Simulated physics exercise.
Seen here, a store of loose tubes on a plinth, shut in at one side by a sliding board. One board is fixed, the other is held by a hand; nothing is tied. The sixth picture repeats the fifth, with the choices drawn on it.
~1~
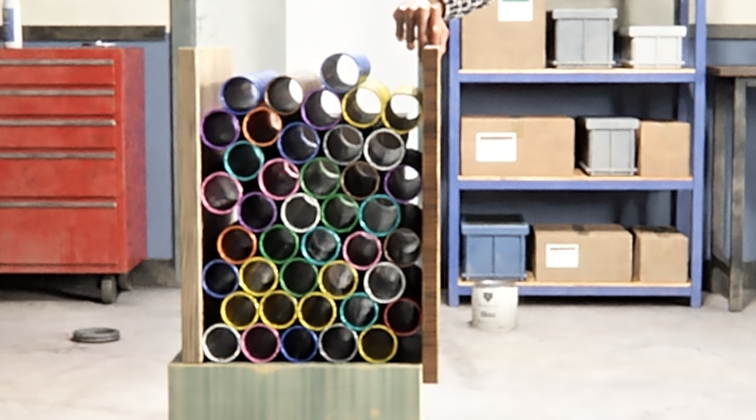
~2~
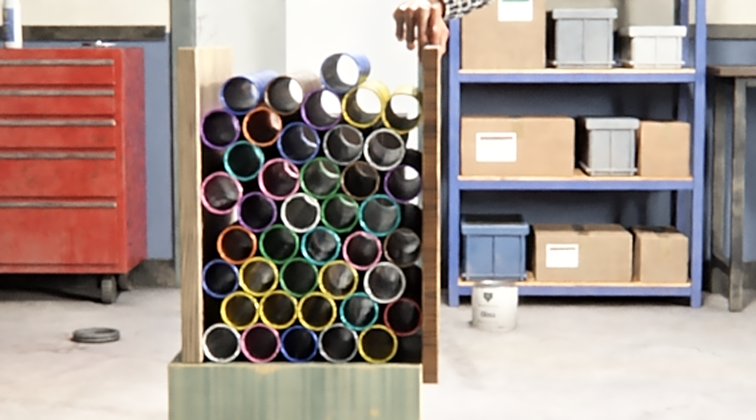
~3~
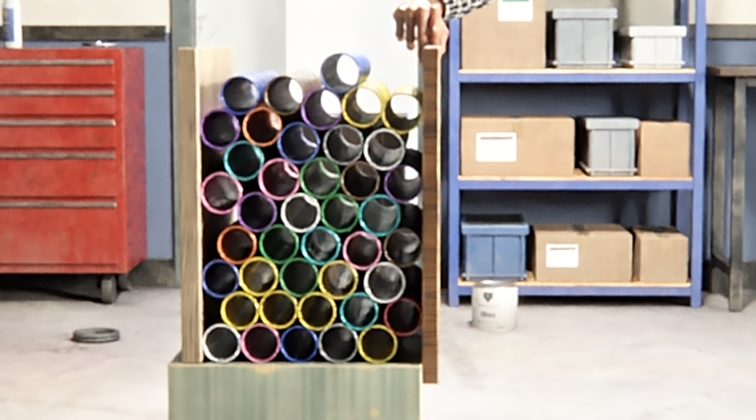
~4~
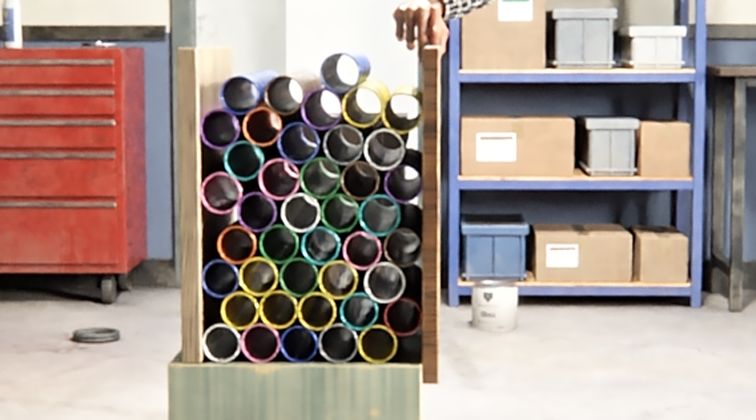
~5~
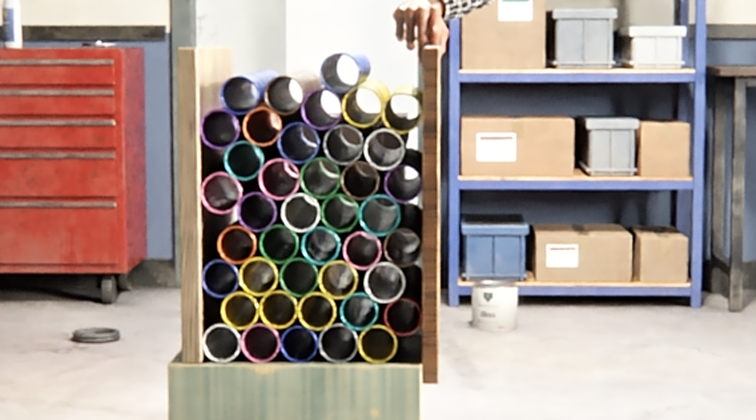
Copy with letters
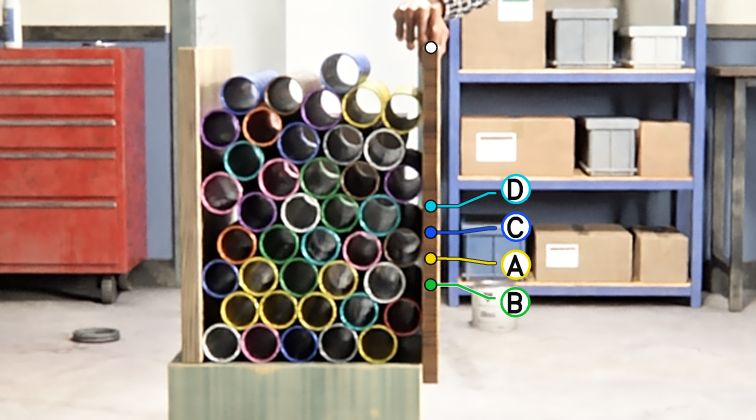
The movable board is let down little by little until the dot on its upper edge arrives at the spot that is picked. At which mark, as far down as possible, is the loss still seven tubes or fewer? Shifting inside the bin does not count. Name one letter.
The last mark within the limit is A.
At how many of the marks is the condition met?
Three of the four.
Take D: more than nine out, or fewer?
Fewer than nine.
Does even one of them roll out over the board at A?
At A: Yes.
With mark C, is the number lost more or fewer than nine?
Fewer than nine.
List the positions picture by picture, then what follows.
In the first picture, a yellow tube (338, 279); a brown tube (403, 248); a purple tube (256, 212).
In the second picture, a purple tube (256, 212); a purple tube (403, 183).
In the third picture, a white tube (384, 150); a purple tube (321, 109).
In the fourth picture, a blue tube (340, 72); side board (432, 200).
In the fifth picture, a red tube (403, 317); a yellow tube (338, 279).
On the marked copy, A at (431, 258); B at (431, 285); C at (431, 232); D at (431, 206); the white dot at (431, 48).
Following A. Soon after the start, top of the board (422, 135).
Later, top of the board (422, 231).
In the end, top of the board (422, 258), five out over the board.
As for the rest, B more than seven out over the board; C five out over the board; D one out over the board.
